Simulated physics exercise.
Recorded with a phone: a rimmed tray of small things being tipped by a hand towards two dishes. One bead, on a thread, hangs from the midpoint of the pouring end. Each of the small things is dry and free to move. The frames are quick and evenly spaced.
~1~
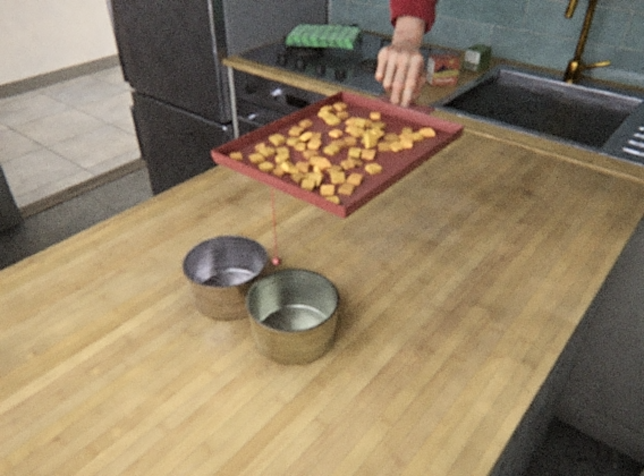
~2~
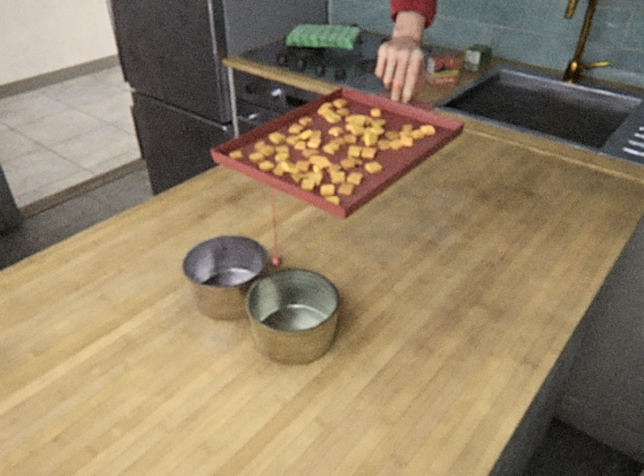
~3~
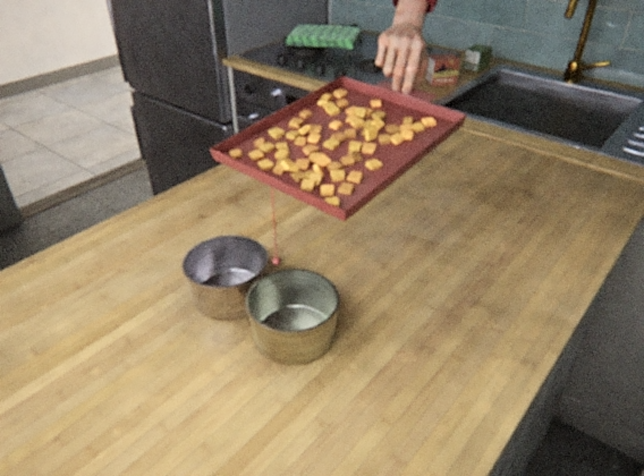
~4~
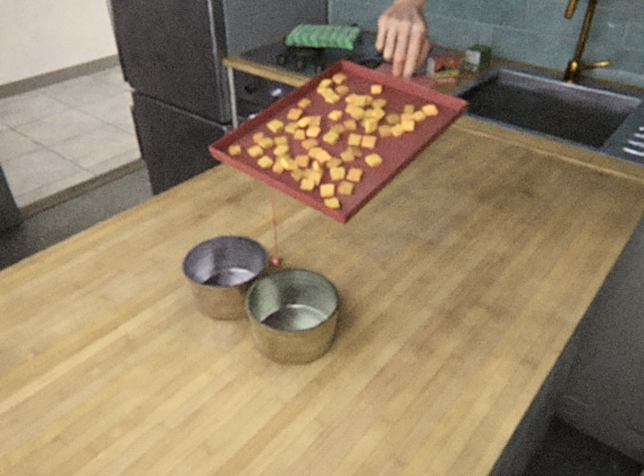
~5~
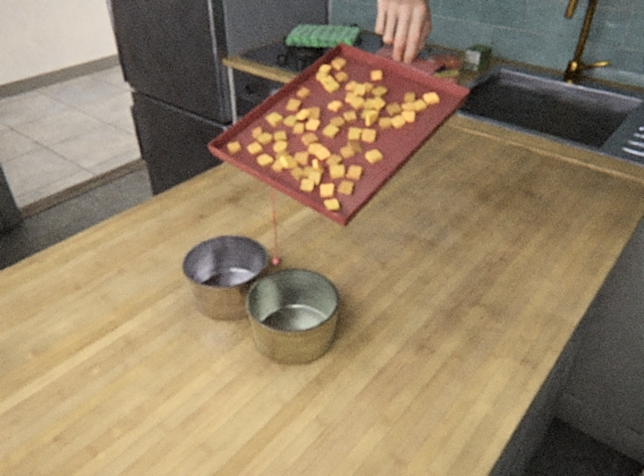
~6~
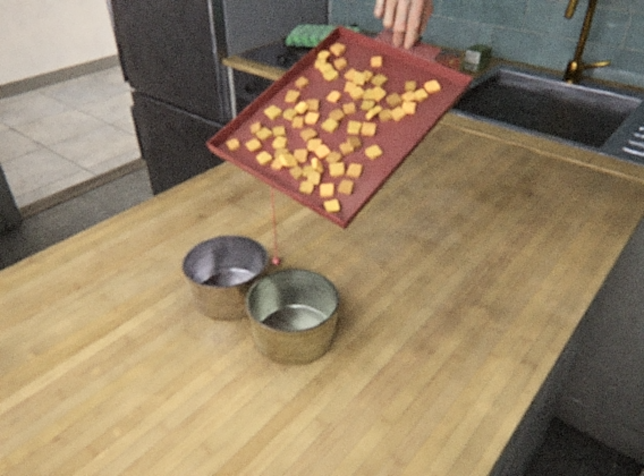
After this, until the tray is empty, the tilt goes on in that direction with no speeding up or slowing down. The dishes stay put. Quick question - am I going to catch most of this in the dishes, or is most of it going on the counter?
The greater share is going to end up in the dishes.
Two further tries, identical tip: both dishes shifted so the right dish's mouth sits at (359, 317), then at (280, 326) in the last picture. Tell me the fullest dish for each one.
The right-hand one the first time, the right-hand one the second.
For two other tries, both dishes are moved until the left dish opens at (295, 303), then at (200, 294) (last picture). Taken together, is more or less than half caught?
The first place gets the greater share, the second a lesser share.
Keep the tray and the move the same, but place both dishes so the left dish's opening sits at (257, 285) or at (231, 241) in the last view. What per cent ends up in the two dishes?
The first try yields 80% and the second yields 20%.
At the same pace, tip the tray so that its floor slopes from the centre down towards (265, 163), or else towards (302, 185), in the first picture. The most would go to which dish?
In turn: The left-hand dish; right.
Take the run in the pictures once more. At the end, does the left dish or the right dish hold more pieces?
That one is the rightward one.
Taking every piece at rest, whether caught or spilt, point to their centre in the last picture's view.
Last view, resting centre - approx. (299, 334).
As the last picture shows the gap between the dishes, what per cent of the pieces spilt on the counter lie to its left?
I'd guess close to 30 %.
Just after the last frame, tray tipped steeply; every one on the tray.
A moment on, tray tipped past a quarter turn; roughly two thirds on the tray; about a tenth in the right dish; about a tenth outside both; about a tenth in the air.
Further on, tray tipped past a quarter turn; the larger part in the right dish; roughly a quarter outside both.
When it is over, tray tipped past a quarter turn; the larger part in the right dish; not one in the left dish; roughly a quarter outside both.
